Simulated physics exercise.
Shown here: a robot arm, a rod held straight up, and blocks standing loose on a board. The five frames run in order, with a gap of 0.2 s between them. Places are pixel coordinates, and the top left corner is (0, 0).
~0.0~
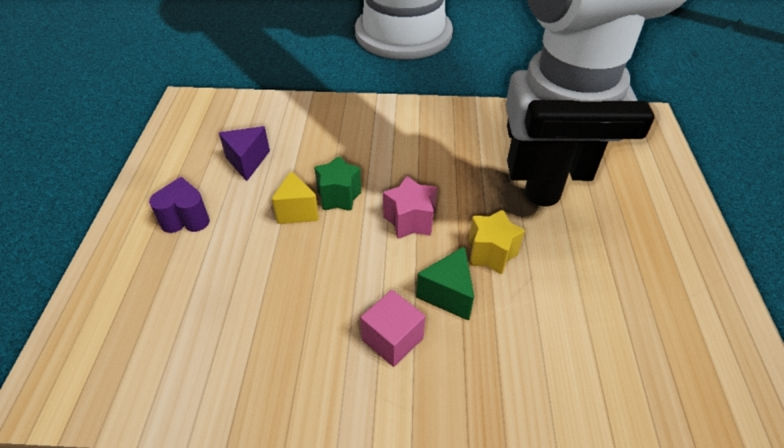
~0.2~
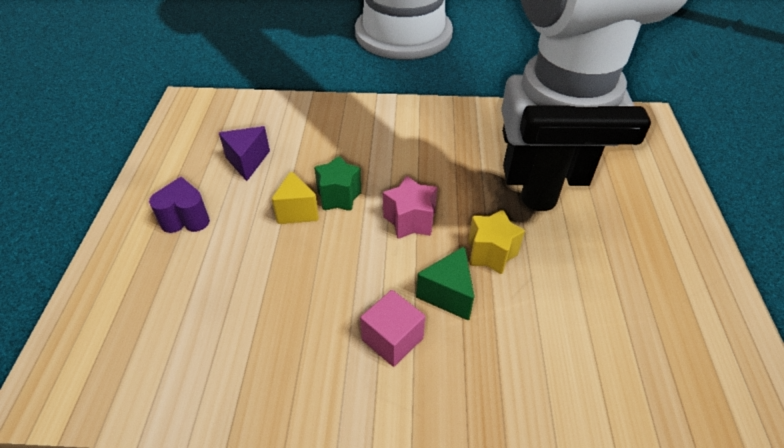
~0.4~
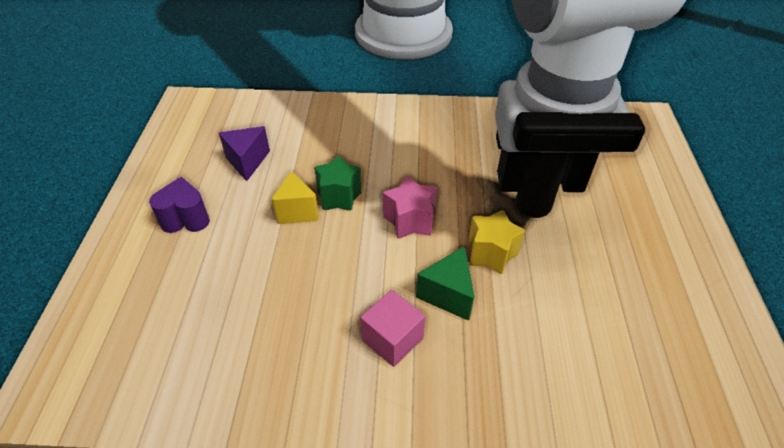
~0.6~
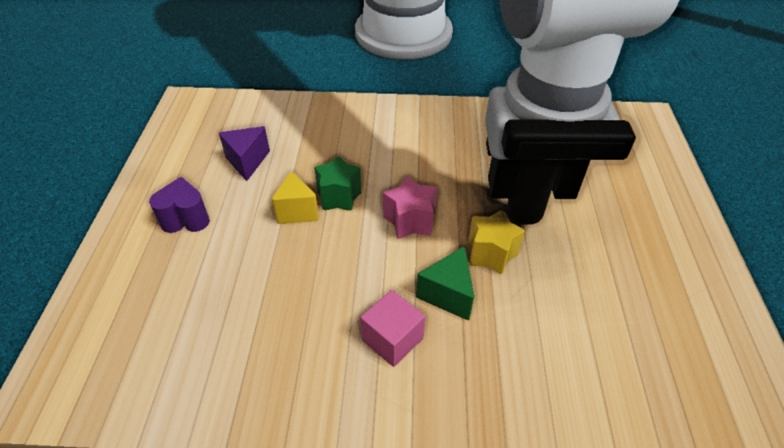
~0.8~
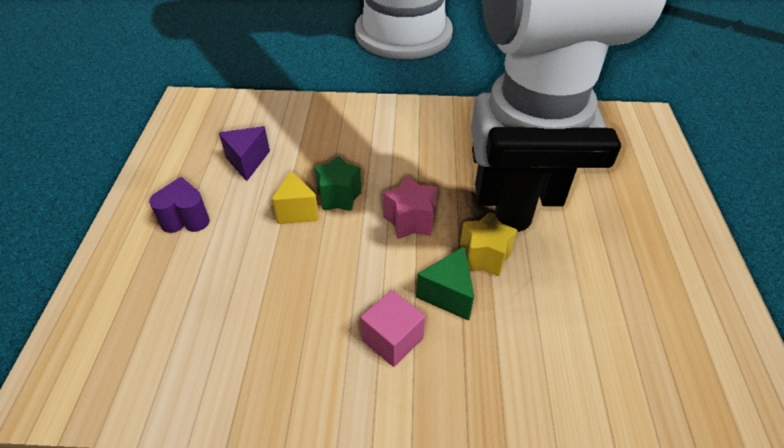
On a wooden board, a robot arm moves its rod down-left, slightly nudging the yellow star.
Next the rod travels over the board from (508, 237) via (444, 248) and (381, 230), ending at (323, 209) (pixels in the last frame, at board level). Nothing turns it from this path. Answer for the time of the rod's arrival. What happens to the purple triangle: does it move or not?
By the last moment of the path, the purple triangle has stayed put.
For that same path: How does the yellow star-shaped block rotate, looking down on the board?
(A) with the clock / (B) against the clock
The answer is B.
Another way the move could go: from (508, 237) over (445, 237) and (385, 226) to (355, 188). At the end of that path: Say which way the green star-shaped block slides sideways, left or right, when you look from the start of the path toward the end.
It moves off to the right.
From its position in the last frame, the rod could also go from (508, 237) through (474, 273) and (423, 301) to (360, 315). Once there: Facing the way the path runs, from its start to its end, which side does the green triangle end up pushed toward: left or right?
The green triangle is shifted sideways to the right, facing along the path from start to end.
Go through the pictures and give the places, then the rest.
The first picture shows rod's lower end (542, 195); purple triangle (241, 138); green star-shaped block (336, 172); pink star-shaped block (412, 195); green triangle (452, 272); yellow star-shaped block (497, 229).
The second picture shows rod (538, 200); blocks still.
The third picture shows rod (533, 206); blocks still.
The fourth picture shows rod (525, 213); blocks still.
The fifth picture shows rod (513, 220); purple triangle (241, 138); green star-shaped block (336, 172); pink star-shaped block (412, 195); green triangle (452, 272); yellow star-shaped block (490, 232).
The first path, step by step. One third of the way, rod (445, 231); green triangle (433, 284), turned 55° anticlockwise; yellow star-shaped block (454, 254), turned 50° anticlockwise.
Two thirds of the way, rod (380, 213); pink star-shaped block (396, 181), turned 35° clockwise; green triangle (433, 284), turned 55° anticlockwise; yellow star-shaped block (454, 254), turned 55° anticlockwise.
At the end, rod (321, 191); purple triangle still; green star-shaped block (320, 157), turned 45° clockwise; pink star-shaped block (394, 179), turned 45° clockwise; green triangle (433, 284), turned 55° anticlockwise; yellow star-shaped block (454, 254), turned 55° anticlockwise.
